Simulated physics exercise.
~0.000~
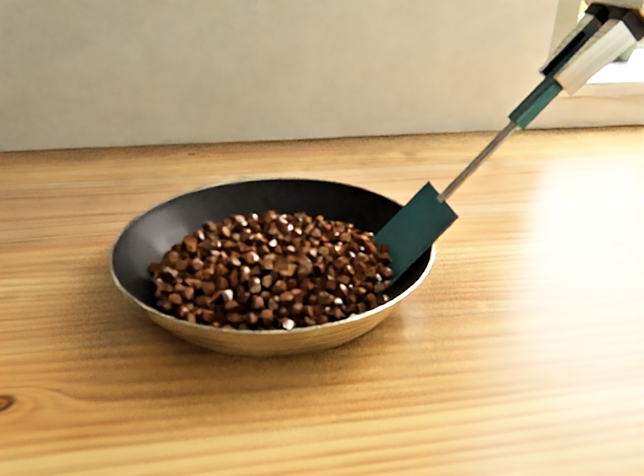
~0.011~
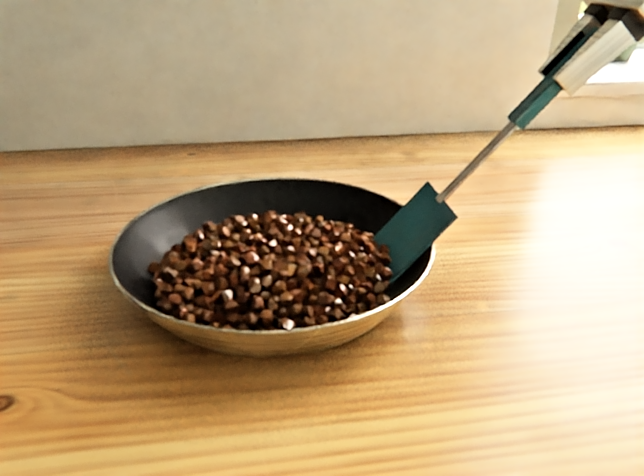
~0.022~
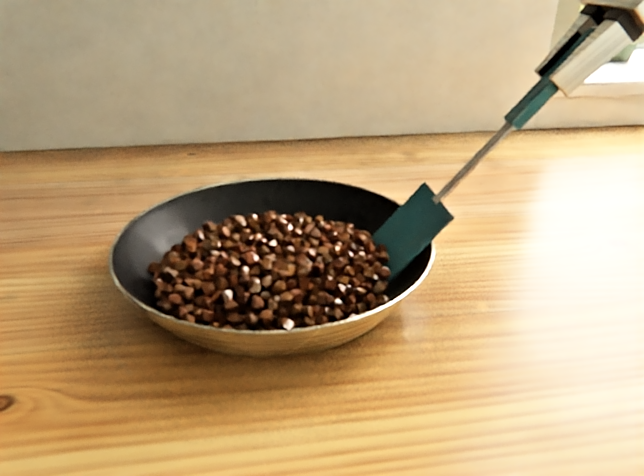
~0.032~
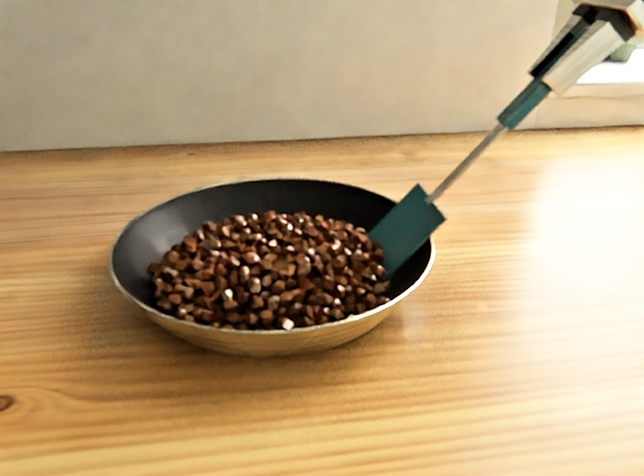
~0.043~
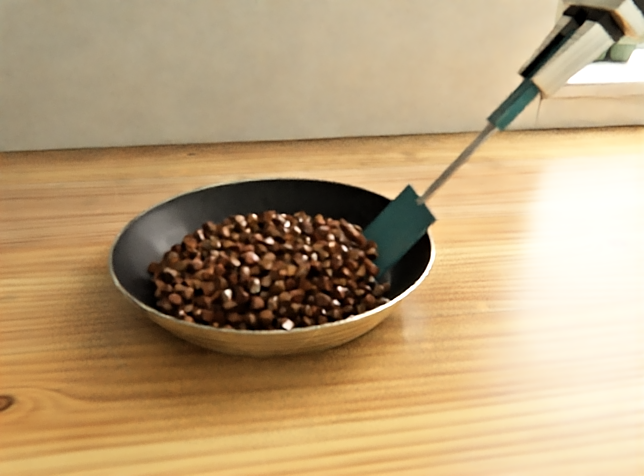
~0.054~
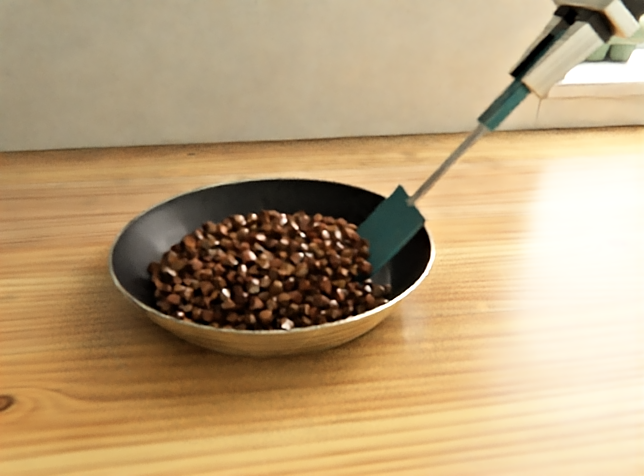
On a light wooden tabletop against a plain pale wall, seen from slightly above by a camera that stays still, bright light falls at the right. A dark-lined frying pan holds a heap of small brown pellets, with a teal paddle on a machine's arm reaching in from the upper right. The paddle stays tilted and slides slowly a short way left against the heap's right edge, barely shifting the pellets.
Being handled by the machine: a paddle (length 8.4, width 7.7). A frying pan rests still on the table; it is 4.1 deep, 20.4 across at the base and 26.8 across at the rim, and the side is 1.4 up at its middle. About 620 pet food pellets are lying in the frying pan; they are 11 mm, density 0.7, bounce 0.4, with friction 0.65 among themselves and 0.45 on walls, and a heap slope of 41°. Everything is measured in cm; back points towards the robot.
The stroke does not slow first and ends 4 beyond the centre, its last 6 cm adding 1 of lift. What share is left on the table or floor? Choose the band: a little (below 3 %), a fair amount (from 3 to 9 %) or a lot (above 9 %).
It is a little, below 3 %.
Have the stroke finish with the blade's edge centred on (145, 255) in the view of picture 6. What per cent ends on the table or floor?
Something close to 35 in a hundred.
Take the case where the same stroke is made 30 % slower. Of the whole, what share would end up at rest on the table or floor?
Some 0 in a hundred.
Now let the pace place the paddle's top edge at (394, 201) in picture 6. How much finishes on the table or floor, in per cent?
Roughly 5 per cent.
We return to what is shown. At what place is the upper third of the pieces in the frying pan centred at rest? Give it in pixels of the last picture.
Centre: Roughly (187, 251).
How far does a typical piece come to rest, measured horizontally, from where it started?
I'd estimate close to 3 centimetres.
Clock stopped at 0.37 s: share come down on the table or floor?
That would be near 0 per cent, give or take.
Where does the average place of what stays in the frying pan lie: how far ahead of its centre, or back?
Ahead, by about 4.5 cm.
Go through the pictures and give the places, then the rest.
In the first frame, the paddle top edge at (443, 197), sloping 49°; upper third of the load around (275, 255), from x 155 to 385, top at y 215; 619 in the frying pan.
In the second frame, the paddle top edge at (442, 198), sloping 49°; upper third of the load around (275, 255), from x 155 to 385, top at y 215.
In the third frame, the paddle top edge at (439, 198), sloping 49°; upper third of the load around (276, 255), from x 155 to 385, top at y 215.
In the fourth frame, the paddle top edge at (432, 199), sloping 49°; upper third of the load around (279, 254), from x 155 to 385, top at y 215.
In the fifth frame, the paddle top edge at (423, 200), sloping 49°; upper third of the load around (279, 251), from x 155 to 385, top at y 215.
In the sixth frame, the paddle top edge at (413, 200), sloping 49°; upper third of the load around (277, 248), from x 155 to 385, top at y 215; 619 in the frying pan.
After 0.10 s, sloping 49°, highest piece 5 above the table; 619 in the frying pan.
After 0.15 s, sloping 49°, highest piece 5 above the table; 619 in the frying pan.
After 0.37 s, sloping 49°, highest piece 5 above the table; 619 in the frying pan.
After 1.42 s, sloping 49°, highest piece 5 above the table; 619 in the frying pan.
In the end, 619 in the frying pan. That is 0 % on the table or floor.
